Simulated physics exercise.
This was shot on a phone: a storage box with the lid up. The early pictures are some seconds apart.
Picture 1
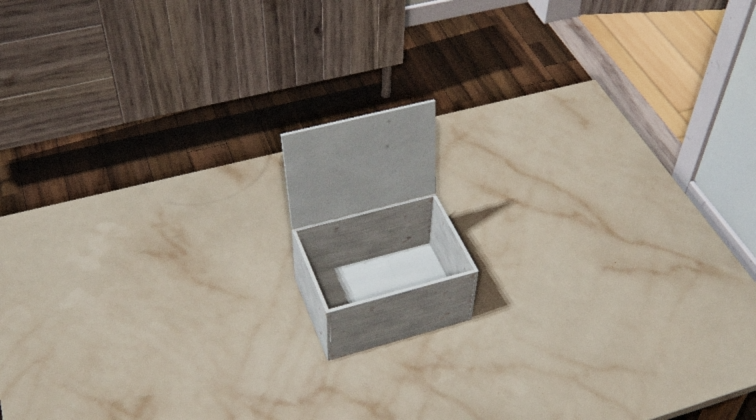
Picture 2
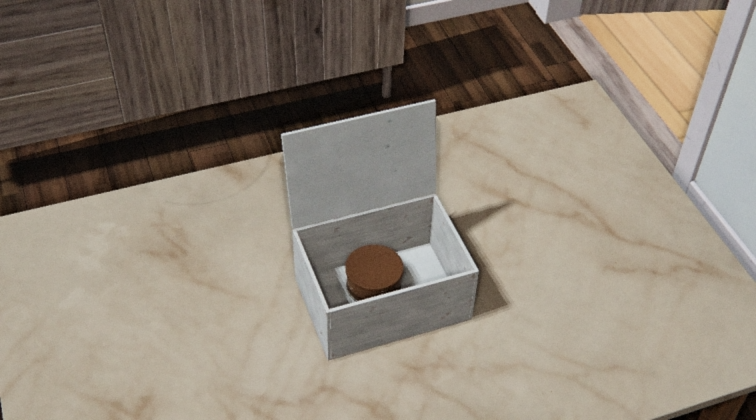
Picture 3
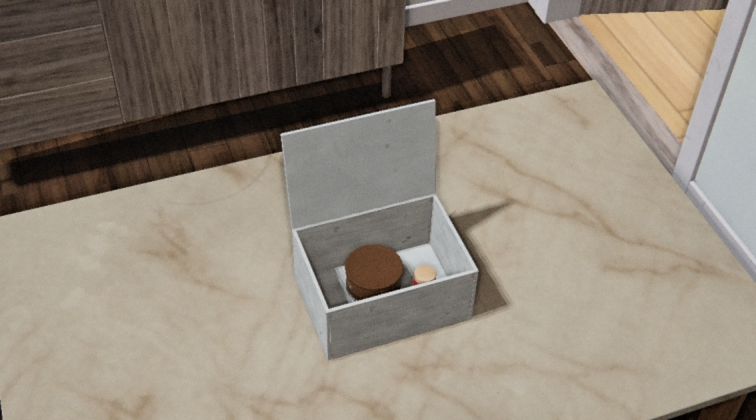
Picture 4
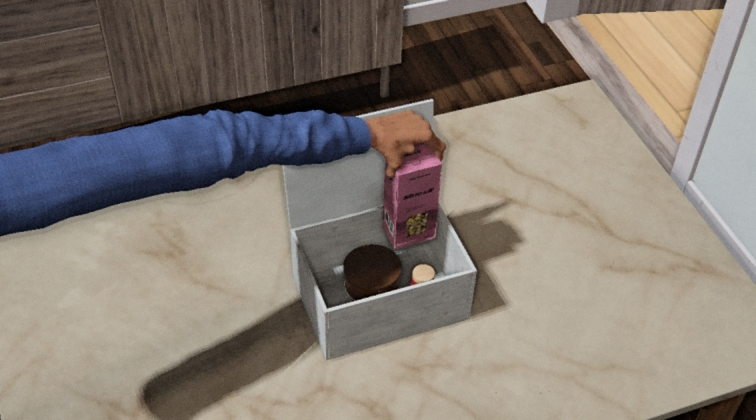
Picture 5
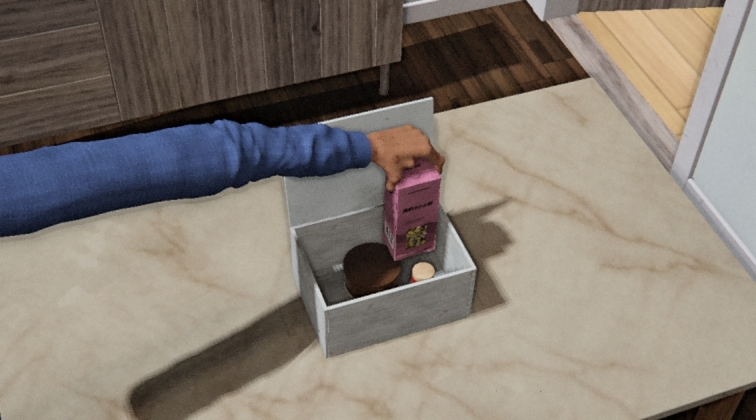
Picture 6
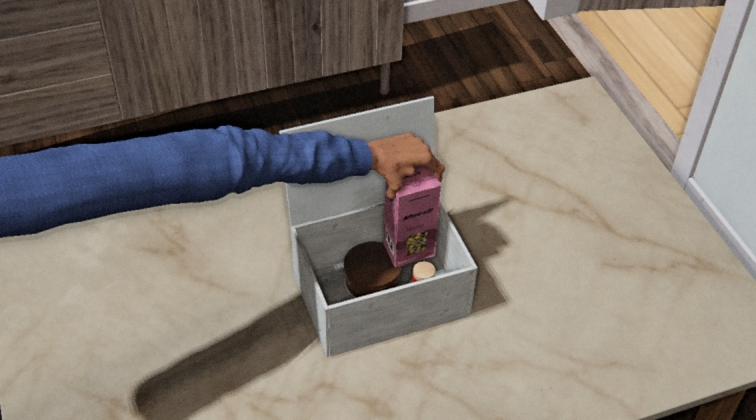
A brown tub appeared in the open box on the table, then a small pale-topped item to its right, before a blue-sleeved arm lowered a pink carton in behind them, keeping hold of it.
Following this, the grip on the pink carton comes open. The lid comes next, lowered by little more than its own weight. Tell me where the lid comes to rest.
Short of the rim, with a gap left.
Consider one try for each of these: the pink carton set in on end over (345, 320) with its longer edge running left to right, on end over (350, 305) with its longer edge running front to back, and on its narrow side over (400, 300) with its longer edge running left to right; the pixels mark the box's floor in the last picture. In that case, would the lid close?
Try one: Not closed. Try two: Not closed. Try three: Closed.
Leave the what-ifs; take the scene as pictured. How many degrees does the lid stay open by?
Angle: About 70°.
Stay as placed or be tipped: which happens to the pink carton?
The pink carton tips.
Then, 0.30 s past the last view, pink carton rocked 19° from its first pose near (422, 217).
Then, 1.10 s past the last view, lid starting down; pink carton rocked 22° from its first pose near (423, 216).
Then, 1.40 s past the last view, lid 76° above the rim; pink carton rocked 21° from its first pose near (423, 217).
Then, 2.10 s past the last view, lid 71° above the rim; pink carton rocked 22° from its first pose near (424, 218).
Finally, lid 69° above the rim; left askew, pink carton; the other 2 still in place. Final places as the last picture's camera would see them, pink carton near (424, 219).
